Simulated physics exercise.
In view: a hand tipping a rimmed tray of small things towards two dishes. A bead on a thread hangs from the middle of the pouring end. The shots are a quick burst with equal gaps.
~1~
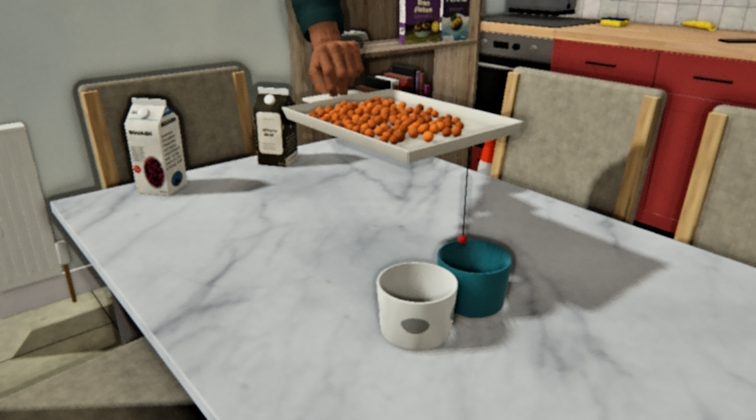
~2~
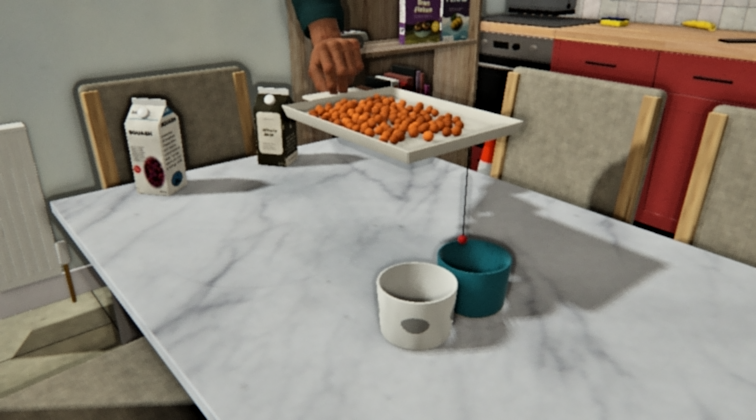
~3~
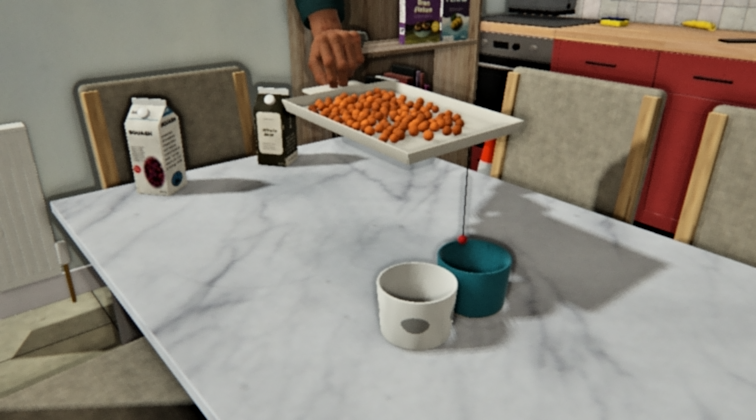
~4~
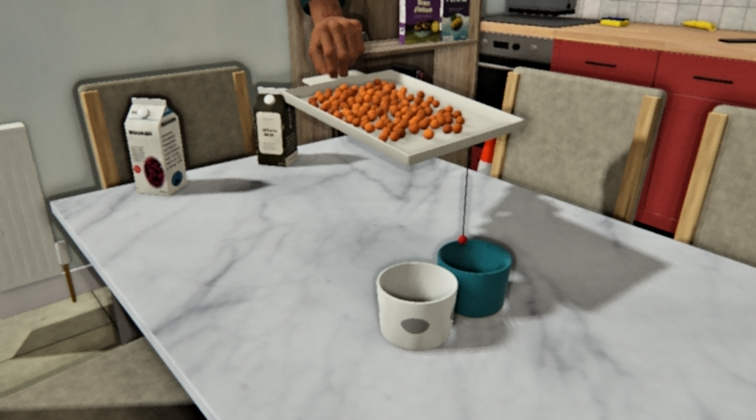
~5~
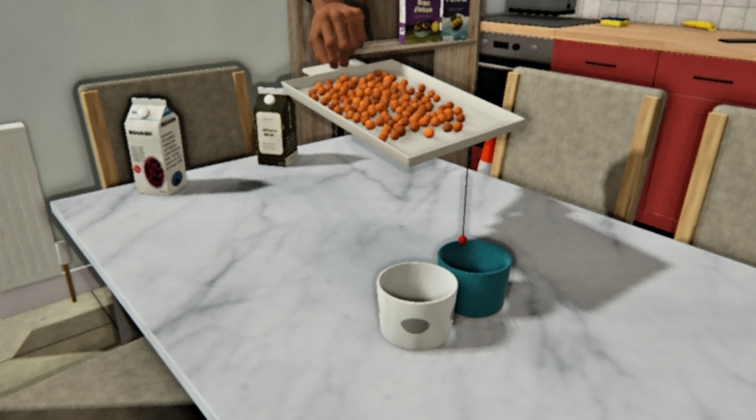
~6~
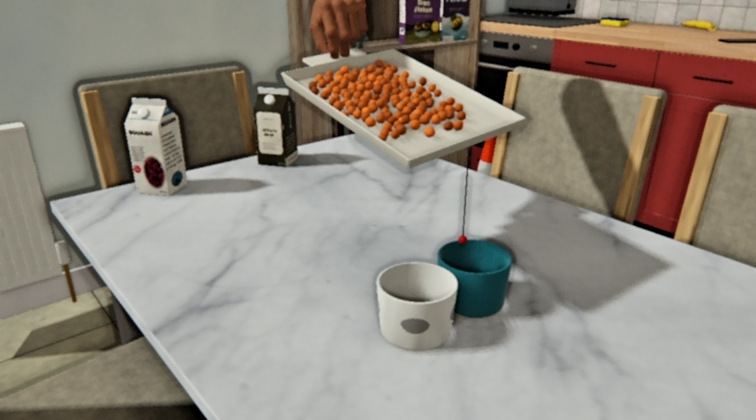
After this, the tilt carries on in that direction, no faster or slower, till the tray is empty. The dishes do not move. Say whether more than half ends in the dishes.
They take over half between them.
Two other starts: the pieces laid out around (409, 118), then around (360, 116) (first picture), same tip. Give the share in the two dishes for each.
Roughly 60 per cent, and 70 per cent.
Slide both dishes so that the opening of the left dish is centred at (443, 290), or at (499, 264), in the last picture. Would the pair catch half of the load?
One: Over half. Two: Under half.
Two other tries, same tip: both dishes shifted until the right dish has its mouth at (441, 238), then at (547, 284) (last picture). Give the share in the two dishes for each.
About 0 and 10 per cent.
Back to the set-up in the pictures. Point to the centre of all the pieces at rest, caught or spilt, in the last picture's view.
Roughly at (429, 324).
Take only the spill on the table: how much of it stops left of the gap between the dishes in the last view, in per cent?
Near 20 %.
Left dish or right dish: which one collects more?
It is the left-hand dish.
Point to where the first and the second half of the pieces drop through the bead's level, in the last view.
The first part at (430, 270); the rest at (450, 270).
Soon, tray tipped steeply; nearly all on the tray; a stray few in the left dish; a stray few outside both; a stray few in the air.
A while on, tray tipped past a quarter turn; about a quarter on the tray; about a third in the left dish; a small part in the right dish; a small part outside both; about a third in the air.
Towards the end, tray tipped past a quarter turn; about half in the left dish; a small part in the right dish; about a third outside both.
Finally, tray tipped past a quarter turn; about half in the left dish; a small part in the right dish; about a third outside both.
